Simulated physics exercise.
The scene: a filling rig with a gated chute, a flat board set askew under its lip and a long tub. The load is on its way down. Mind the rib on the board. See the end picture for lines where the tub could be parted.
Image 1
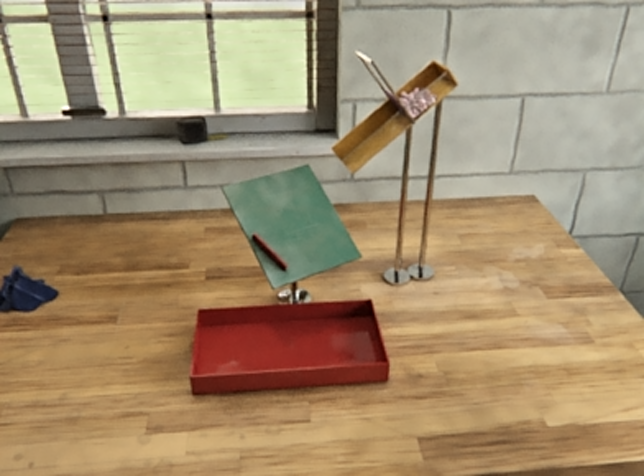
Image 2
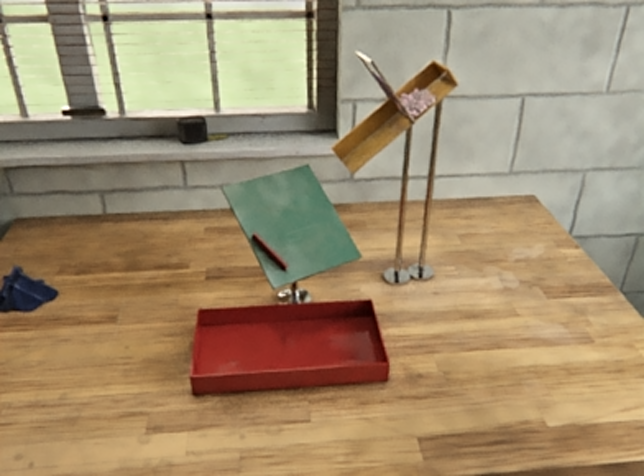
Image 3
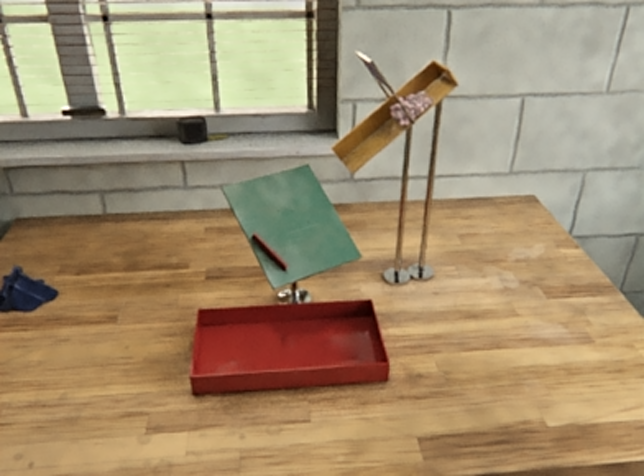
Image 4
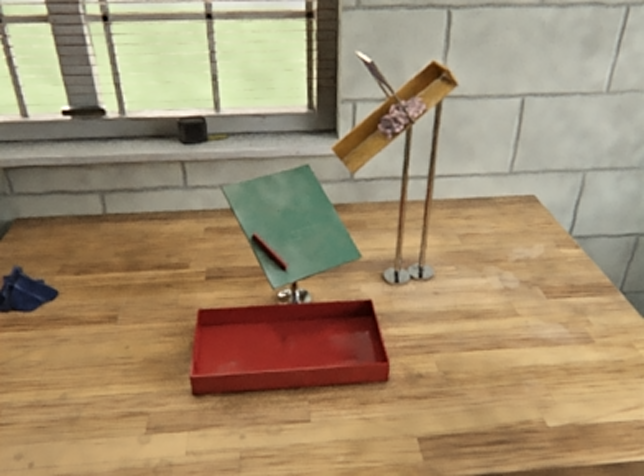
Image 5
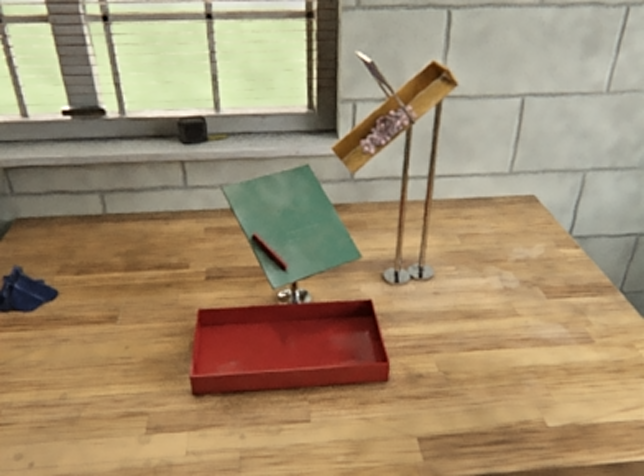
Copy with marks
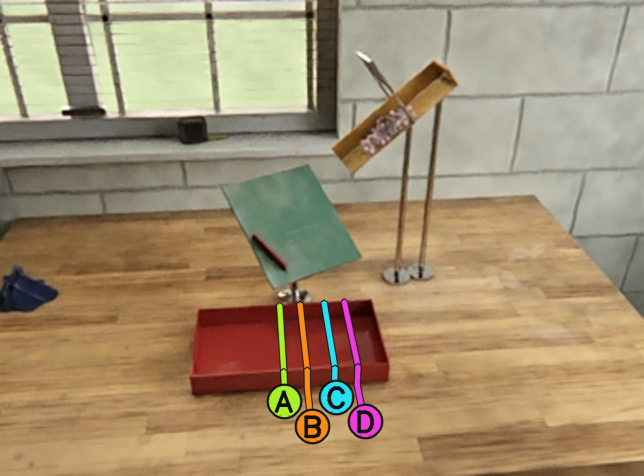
Small pinkish pearls slide down a tilted wooden chute above a green board and red tub.
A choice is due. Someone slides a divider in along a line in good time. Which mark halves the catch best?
Line C.
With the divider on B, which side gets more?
Right.
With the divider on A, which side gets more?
Right.
On the marked copy, line A crosses the front rim at (283, 370); line B crosses the front rim at (307, 368); line C crosses the front rim at (334, 367); line D crosses the front rim at (357, 365).
If A is chosen, of what is caught, a small part on the left of the divider, nearly all on the right.
If B is chosen, of what is caught, a small part on the left of the divider, most on the right.
If C is chosen, of what is caught, about two thirds on the left of the divider, about a third on the right.
If D is chosen, of what is caught, most on the left of the divider, about a quarter on the right.
